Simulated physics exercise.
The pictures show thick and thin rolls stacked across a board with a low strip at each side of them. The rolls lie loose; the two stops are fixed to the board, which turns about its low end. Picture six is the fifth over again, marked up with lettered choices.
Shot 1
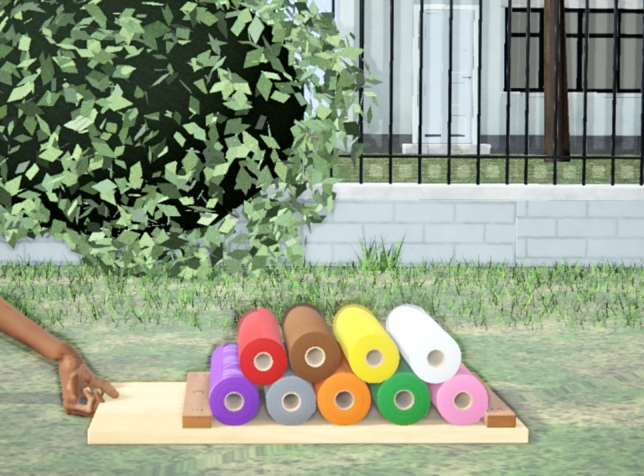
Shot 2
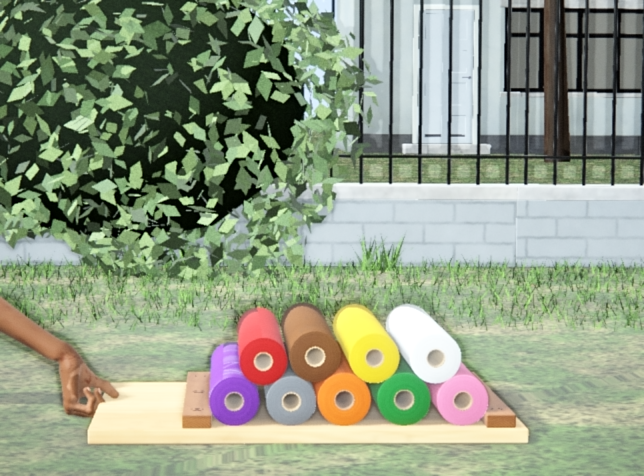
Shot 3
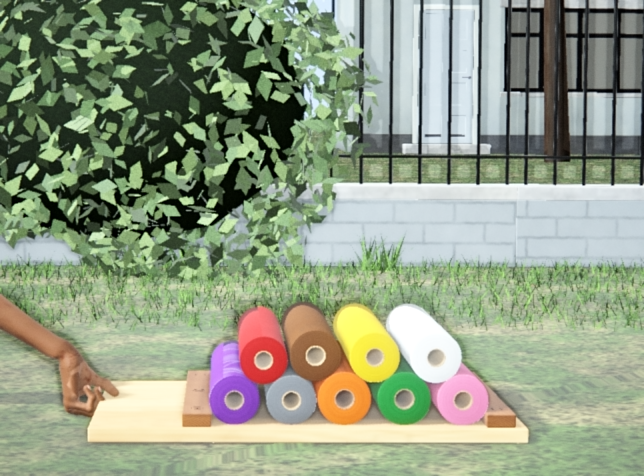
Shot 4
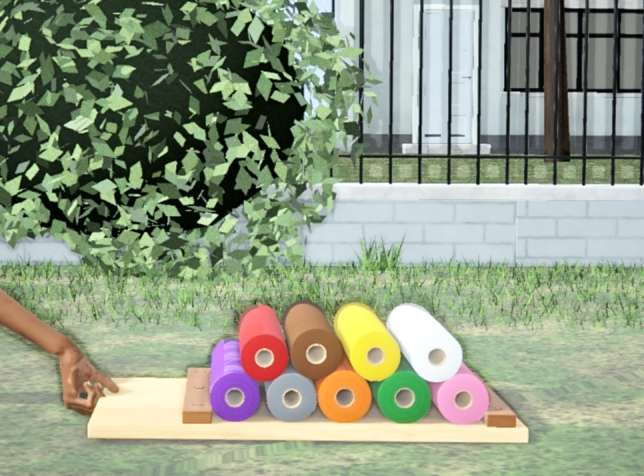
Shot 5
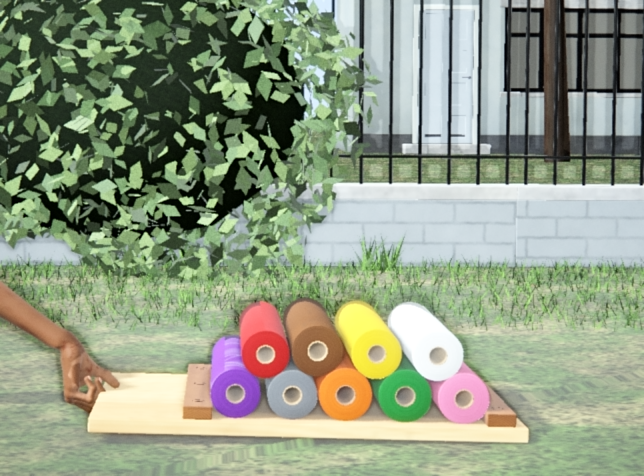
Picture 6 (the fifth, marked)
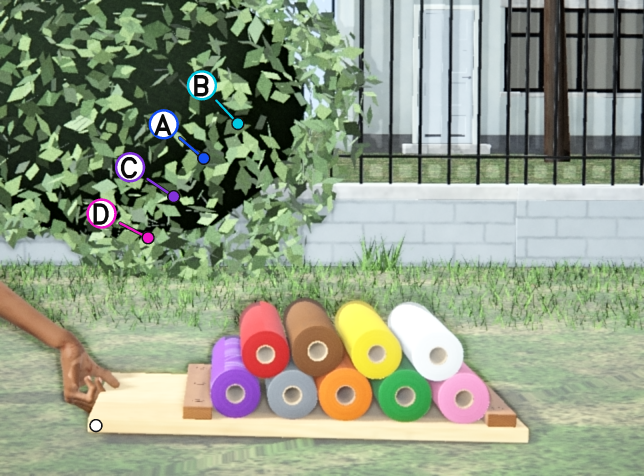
At the start, a hand grips the left end of a pale board on the grass, where nine colourful rolls sit stacked in two rows between low wooden strips. The hand then slowly raises that end a little, tilting the board slightly, while the rolls keep their places in the stack.
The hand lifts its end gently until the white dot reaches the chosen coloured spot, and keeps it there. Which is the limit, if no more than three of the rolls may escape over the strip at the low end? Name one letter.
The last mark within the limit is D.
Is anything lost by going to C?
Yes.
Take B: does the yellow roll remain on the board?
No.
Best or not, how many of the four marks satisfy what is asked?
One of the four.
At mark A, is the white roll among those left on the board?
The white roll: No.
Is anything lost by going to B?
At B: Yes.
On the marked copy, A at (204, 158); B at (238, 123); C at (174, 197); D at (148, 238); the white dot at (96, 426).
Following D. Soon after the start, board at 16°.
Later, board at 27°.
In the end, board at 27°, none over the low batten.
As for the rest, A four over the low batten (red, white, brown, yellow); B nine over the low batten; C four over the low batten (red, white, brown, yellow).
